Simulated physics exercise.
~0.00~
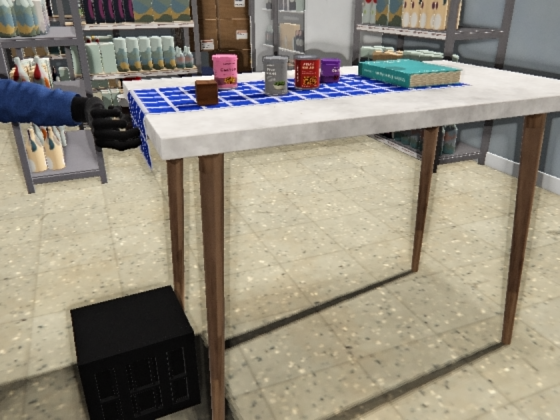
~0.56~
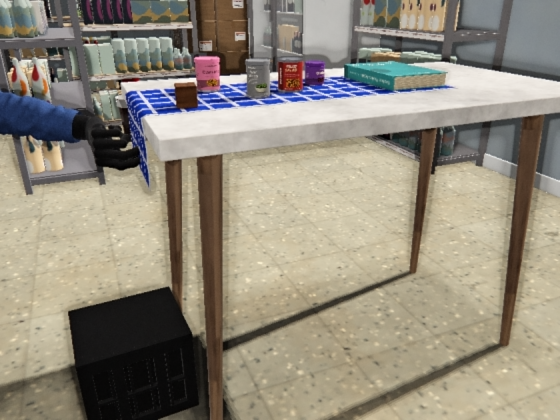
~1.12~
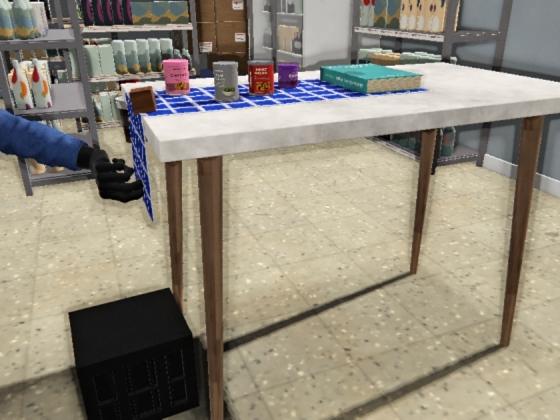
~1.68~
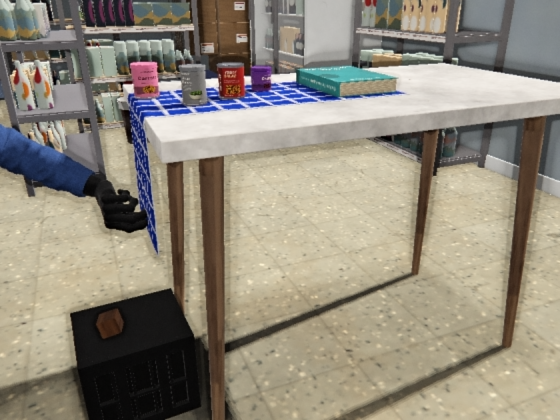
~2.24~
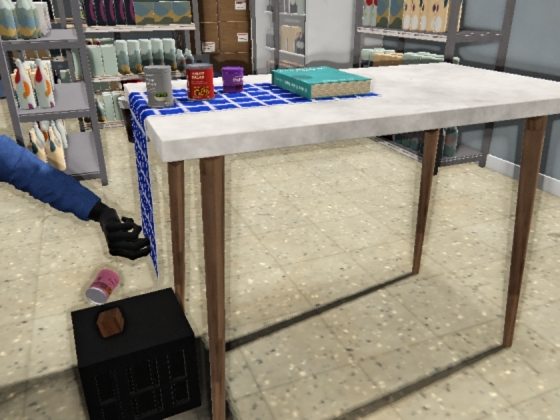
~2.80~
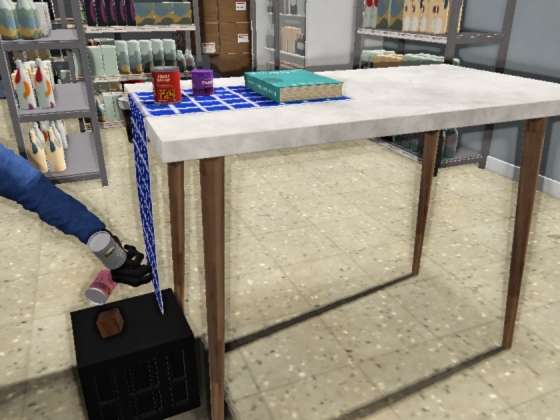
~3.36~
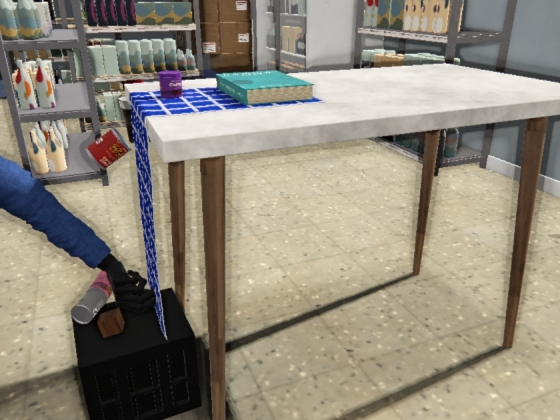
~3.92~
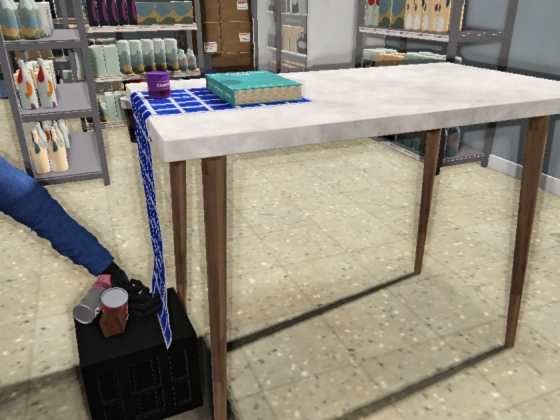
A gloved hand slowly pulled a blue checked tablecloth down off the table's left end, and a small brown block, then pink, grey and red cans dropped onto the black crate below, while a purple pot and teal book stayed on top.
